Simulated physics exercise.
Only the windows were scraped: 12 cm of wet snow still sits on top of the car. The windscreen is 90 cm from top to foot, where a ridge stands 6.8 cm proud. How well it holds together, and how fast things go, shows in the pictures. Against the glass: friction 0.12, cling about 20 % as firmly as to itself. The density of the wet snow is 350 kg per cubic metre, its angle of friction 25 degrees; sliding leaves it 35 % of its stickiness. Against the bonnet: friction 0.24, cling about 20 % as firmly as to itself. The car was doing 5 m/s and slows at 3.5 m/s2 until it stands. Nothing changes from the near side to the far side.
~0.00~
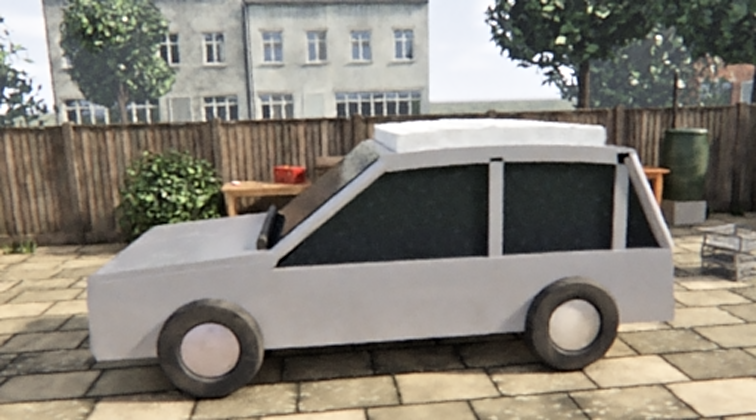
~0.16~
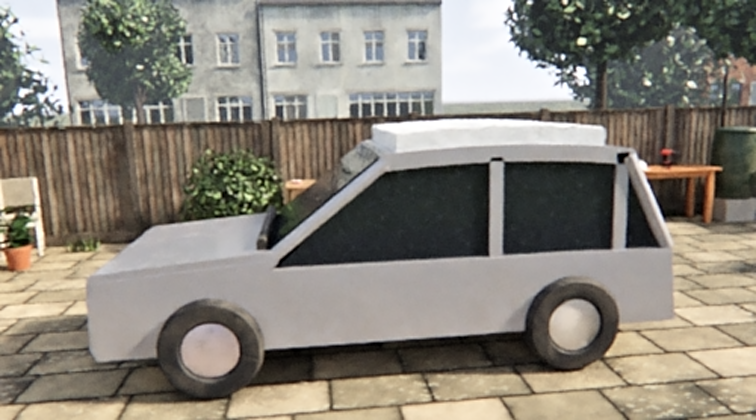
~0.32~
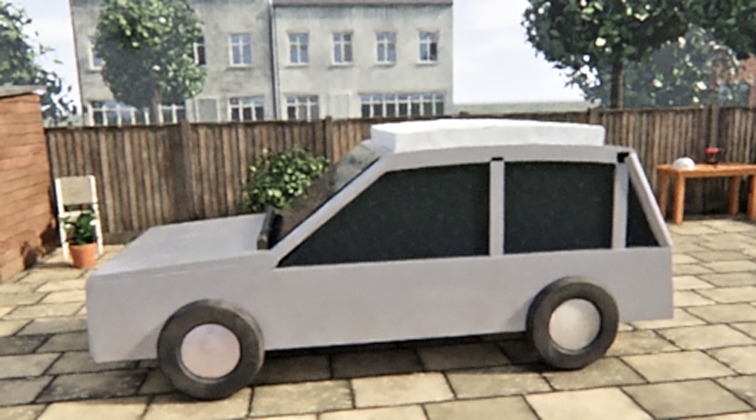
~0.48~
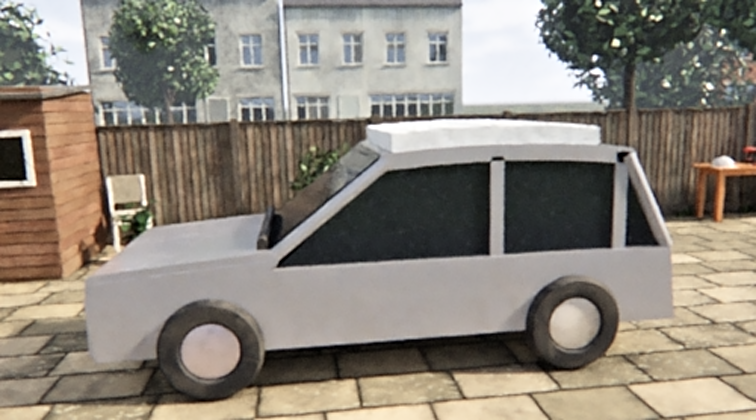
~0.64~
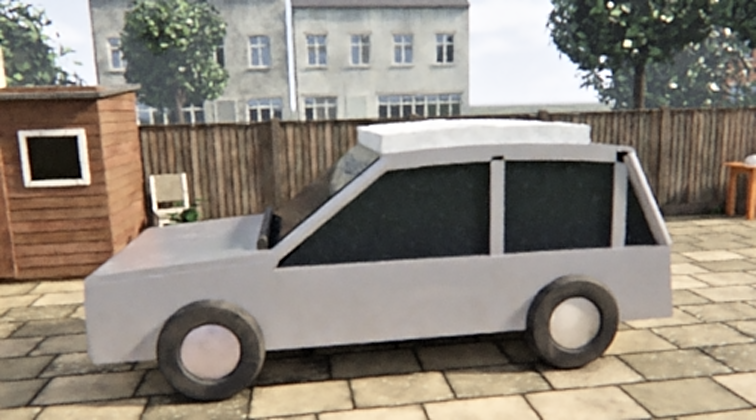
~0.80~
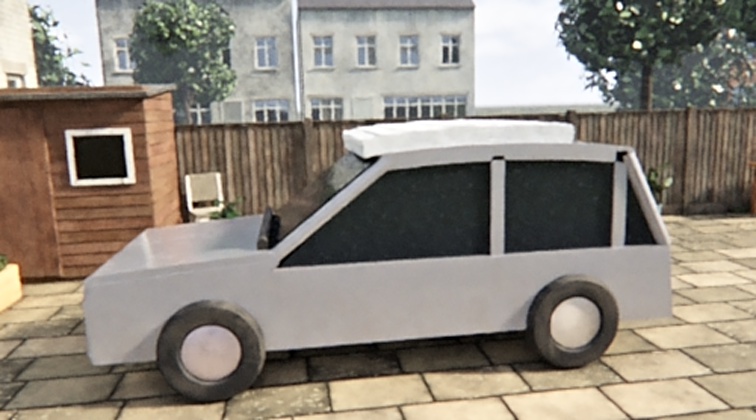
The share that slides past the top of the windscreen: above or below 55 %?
It comes out above 55 %.
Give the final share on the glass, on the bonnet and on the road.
About 6 % on the glass, 20 % on the bonnet, 75 % on the road.
By 1.27 s, 43 % of the snow is on the roof, 47 % on the glass, 10 % on the bonnet and none has gone off the nose.
By 1.82 s, none of the snow is on the roof, 7 % on the glass, 91 % on the bonnet and 2 % has gone off the nose.
By 2.38 s, none of the snow is on the roof, 6 % on the glass, 44 % on the bonnet and 50 % has gone off the nose.
By 2.93 s, none of the snow is on the roof, 6 % on the glass, 21 % on the bonnet and 73 % has gone off the nose.
By 3.10 s, at the end, none of the snow is on the roof, 6 % on the glass, 20 % on the bonnet and 74 % has gone off the nose.
